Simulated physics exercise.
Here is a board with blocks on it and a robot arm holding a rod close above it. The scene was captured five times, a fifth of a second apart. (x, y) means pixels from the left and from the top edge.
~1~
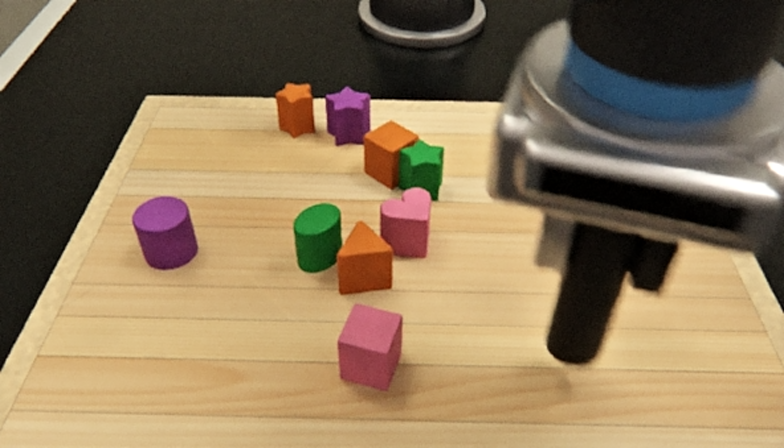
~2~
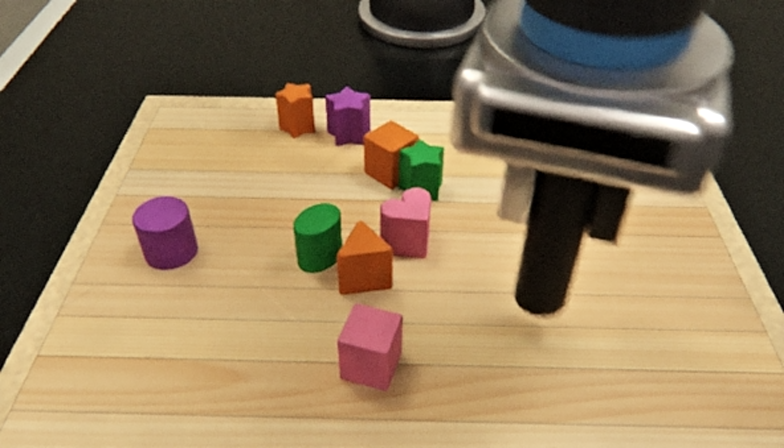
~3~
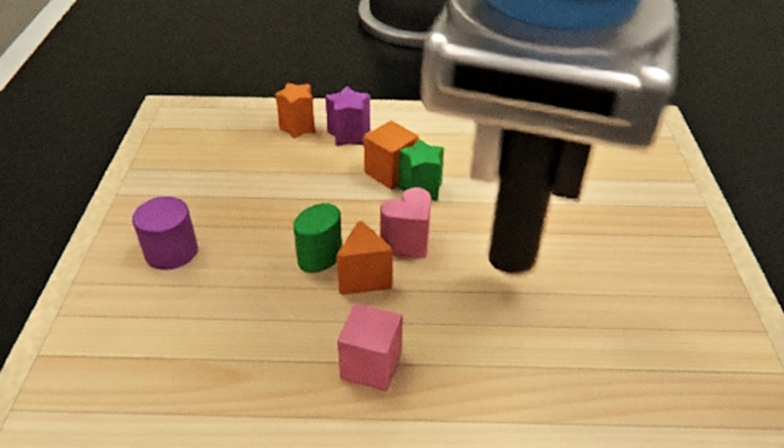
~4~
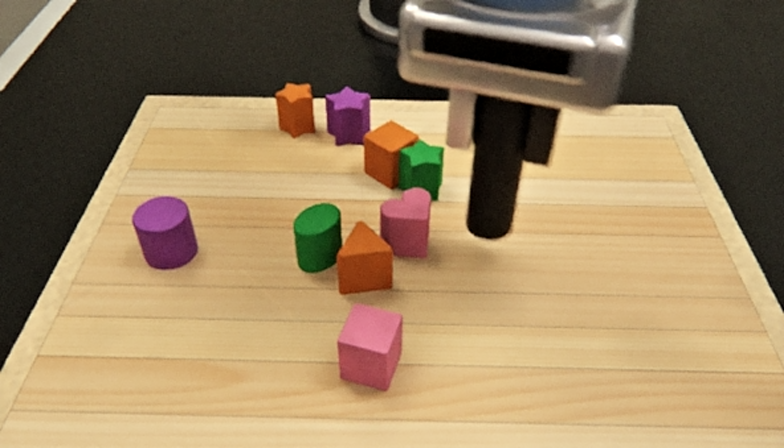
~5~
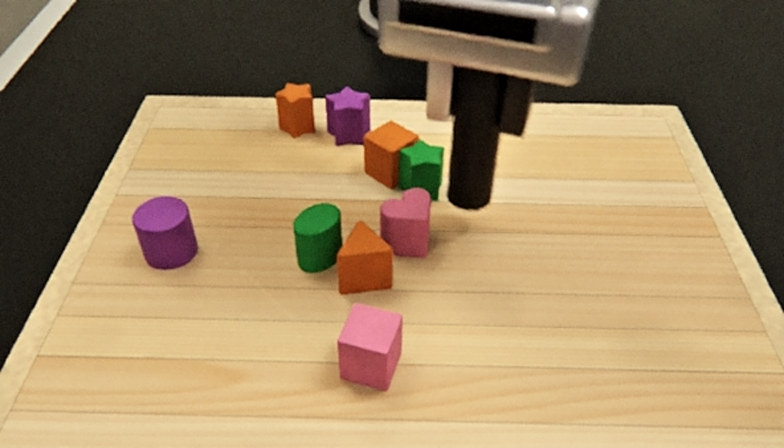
A light wooden board on a dark surface is seen from a raised, fixed viewpoint. Orange and purple stars sit at the back, an orange block and green star nearer the middle, with a pink heart, green cylinder, orange triangle and pink cube below, and a purple cylinder at left. A robot arm holding a dark rod glides leftward and toward the back, while the blocks stay still.
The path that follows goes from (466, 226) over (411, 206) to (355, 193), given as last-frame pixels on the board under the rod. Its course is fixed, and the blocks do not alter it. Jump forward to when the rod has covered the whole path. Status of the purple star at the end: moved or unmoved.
The purple star is left alone.
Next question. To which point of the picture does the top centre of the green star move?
I'd place it at (386, 139), taking the centre of its top.
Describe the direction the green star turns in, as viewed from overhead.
Verdict: Clockwise.
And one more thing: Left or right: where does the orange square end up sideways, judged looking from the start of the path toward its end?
With start-to-end as forward, it shifts right.
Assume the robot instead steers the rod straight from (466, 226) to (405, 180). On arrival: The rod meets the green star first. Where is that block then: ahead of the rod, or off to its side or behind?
The rod still has it in front.
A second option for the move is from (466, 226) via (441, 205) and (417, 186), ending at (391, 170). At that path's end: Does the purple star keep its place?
That would be a no.
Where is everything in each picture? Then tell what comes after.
The first picture shows rod tip at (573, 345); block tops, purple star at (348, 98); orange square at (391, 135); green star at (423, 152).
The second picture shows rod at (540, 298); blocks unchanged.
The third picture shows rod at (512, 259); blocks unchanged.
The fourth picture shows rod at (489, 225); blocks unchanged.
The fifth picture shows rod at (469, 197); purple star at (348, 98); orange square at (391, 135); green star at (423, 152).
What follows on the original path. Halfway along, rod at (412, 177); orange square at (383, 127); green star at (410, 145).
At the end, rod at (354, 164); purple star in place; orange square at (377, 115), turned 30° clockwise; green star at (386, 139), turned 45° clockwise.
